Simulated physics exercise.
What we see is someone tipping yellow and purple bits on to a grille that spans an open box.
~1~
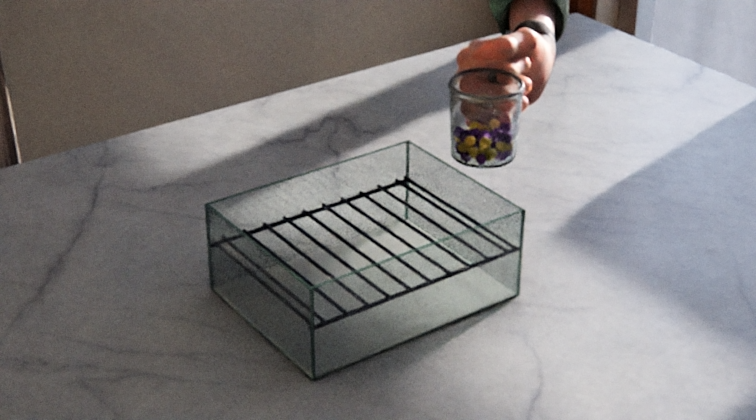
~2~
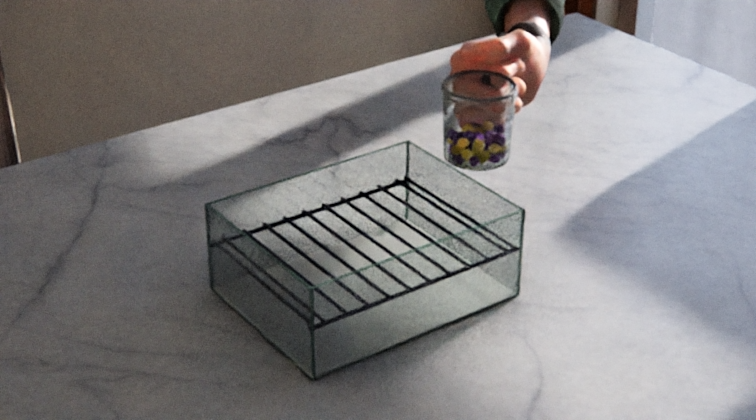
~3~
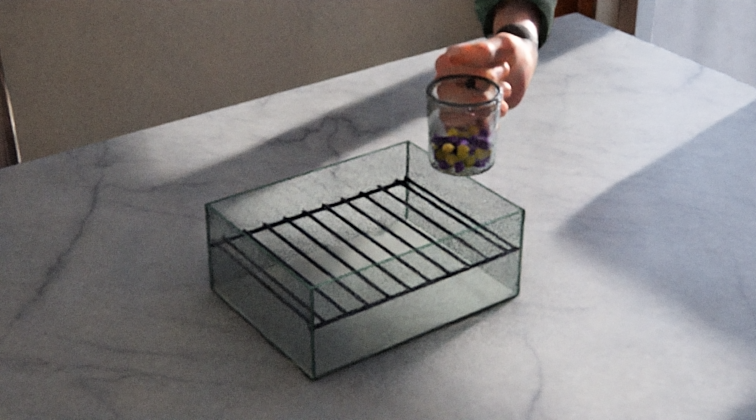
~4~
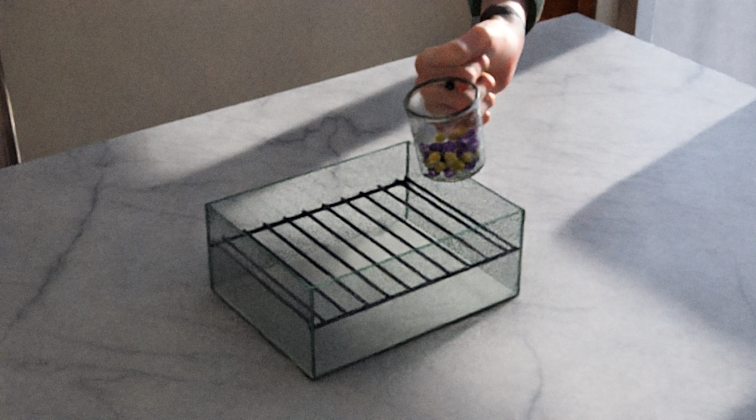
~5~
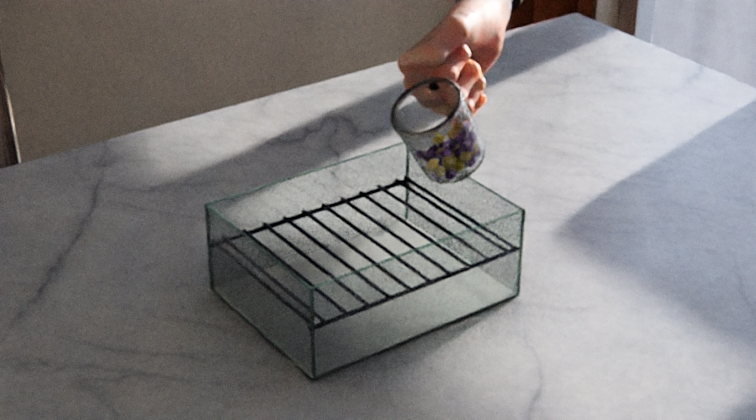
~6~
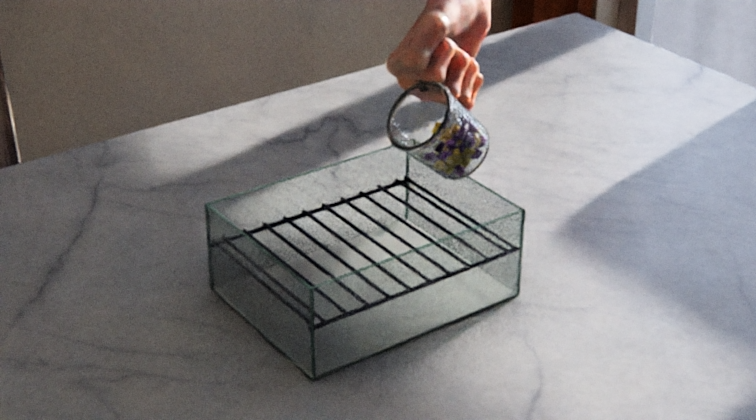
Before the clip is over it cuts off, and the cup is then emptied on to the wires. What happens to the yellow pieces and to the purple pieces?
For yellow: Through the grille. Purple: Through the grille.
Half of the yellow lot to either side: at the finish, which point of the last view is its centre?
Roughly (400, 276), in pixels.
Then, 0.20 s past the last view, yellow ones, all in the cup; purple ones, all in the cup.
Then, 0.45 s past the last view, yellow ones, all in the cup; purple ones, all in the cup.
Then, 0.72 s past the last view, yellow ones, most in the cup, a small part on or over the wires; purple ones, about two thirds in the cup, about a third on or over the wires, a stray few under the rack.
Finally, yellow ones, all under the rack; purple ones, all under the rack.
